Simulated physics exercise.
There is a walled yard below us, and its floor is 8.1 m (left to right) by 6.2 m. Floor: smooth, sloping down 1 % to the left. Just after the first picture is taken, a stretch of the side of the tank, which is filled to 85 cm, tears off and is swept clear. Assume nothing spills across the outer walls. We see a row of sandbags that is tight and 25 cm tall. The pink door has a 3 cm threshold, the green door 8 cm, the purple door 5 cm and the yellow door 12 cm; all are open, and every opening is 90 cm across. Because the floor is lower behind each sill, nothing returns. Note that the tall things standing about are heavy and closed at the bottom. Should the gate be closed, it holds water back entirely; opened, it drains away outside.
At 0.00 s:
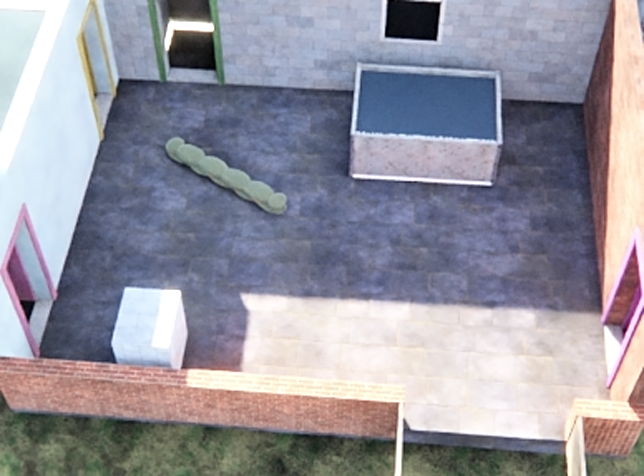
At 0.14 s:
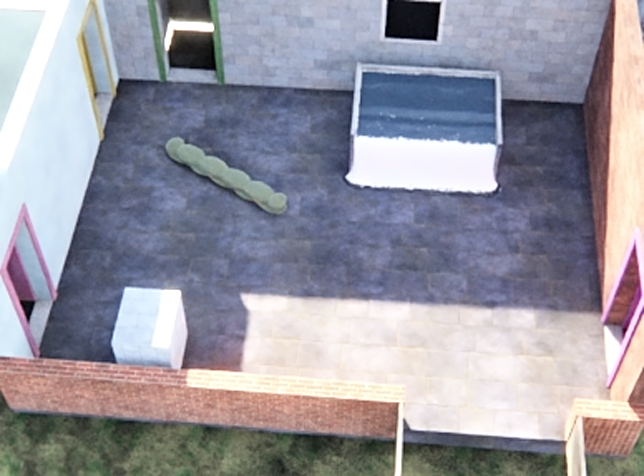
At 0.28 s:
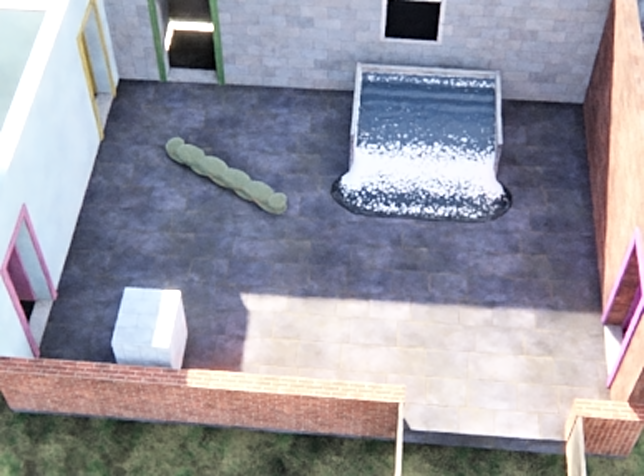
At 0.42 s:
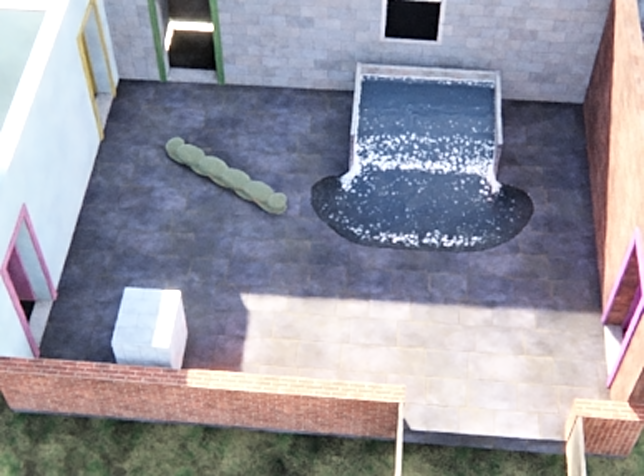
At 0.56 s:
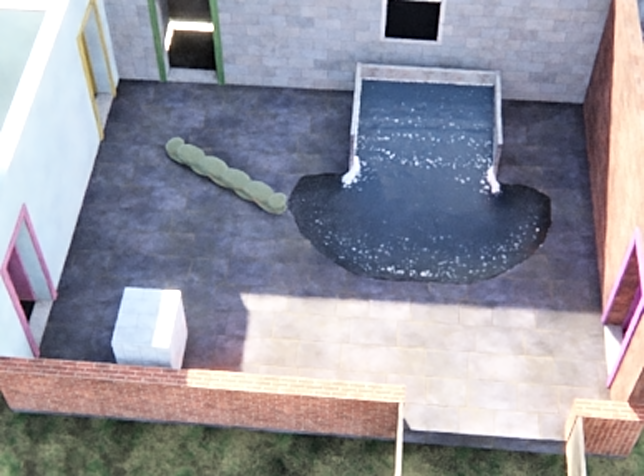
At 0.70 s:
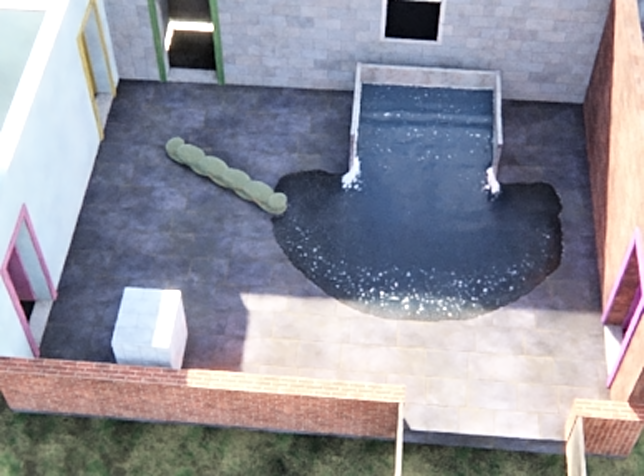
Walled yard with a tank against the back wall, its front side giving way and dark water pouring out, spreading across the floor.
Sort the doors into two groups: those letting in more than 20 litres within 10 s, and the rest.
The pink door goes in the first group; the green door goes with the rest; the purple door goes in the first group; the yellow door goes with the rest.
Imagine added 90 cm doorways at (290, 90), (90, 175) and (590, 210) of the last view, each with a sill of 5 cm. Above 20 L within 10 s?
Well, the first is on the low side, the second is on the high side, and the third is on the low side.
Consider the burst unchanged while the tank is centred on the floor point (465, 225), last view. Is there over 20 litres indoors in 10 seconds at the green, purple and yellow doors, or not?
Well, green ends up inside the mark, purple ends up beyond the mark and yellow ends up inside the mark.
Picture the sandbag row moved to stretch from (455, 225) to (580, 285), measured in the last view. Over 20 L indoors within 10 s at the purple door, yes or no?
Purple: Within it.
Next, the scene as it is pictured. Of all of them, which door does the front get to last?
I'd say the green one.
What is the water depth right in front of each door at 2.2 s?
Centimetres: Pink 0 / green 0 / purple 10 / yellow 0.
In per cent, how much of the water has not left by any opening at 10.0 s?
Some 58 per cent remains.
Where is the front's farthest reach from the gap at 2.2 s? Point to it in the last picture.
Around pixel (118, 392).
After 1.4 s water covers 45 % of the floor and is deepest (36 cm) near (378, 411); pink door not reached, green door not reached, purple door 5 cm at the sill, 0 L in, yellow door not reached.
After 2.2 s water covers 50 % of the floor and is deepest (38 cm) near (185, 385); pink door not reached, green door not reached, purple door 10 cm at the sill, 5 L in, yellow door not reached.
After 3.5 s water covers 55 % of the floor and is deepest (26 cm) near (185, 385); pink door 12 cm at the sill, 11 L in, green door not reached, purple door 9 cm at the sill, 17 L in, yellow door not reached.
After 6.0 s water covers 70 % of the floor and is deepest (12 cm) near (118, 158); pink door 6 cm at the sill, 61 L in, green door not reached, purple door 5 cm at the sill, 34 L in, yellow door 8 cm at the sill, 0 L in.
After 10.0 s water covers 85 % of the floor and is deepest (10 cm) near (110, 110); pink door 5 cm at the sill, 68 L in, green door 7 cm at the sill, 0 L in, purple door 1 cm at the sill, 35 L in, yellow door 9 cm at the sill, 0 L in.
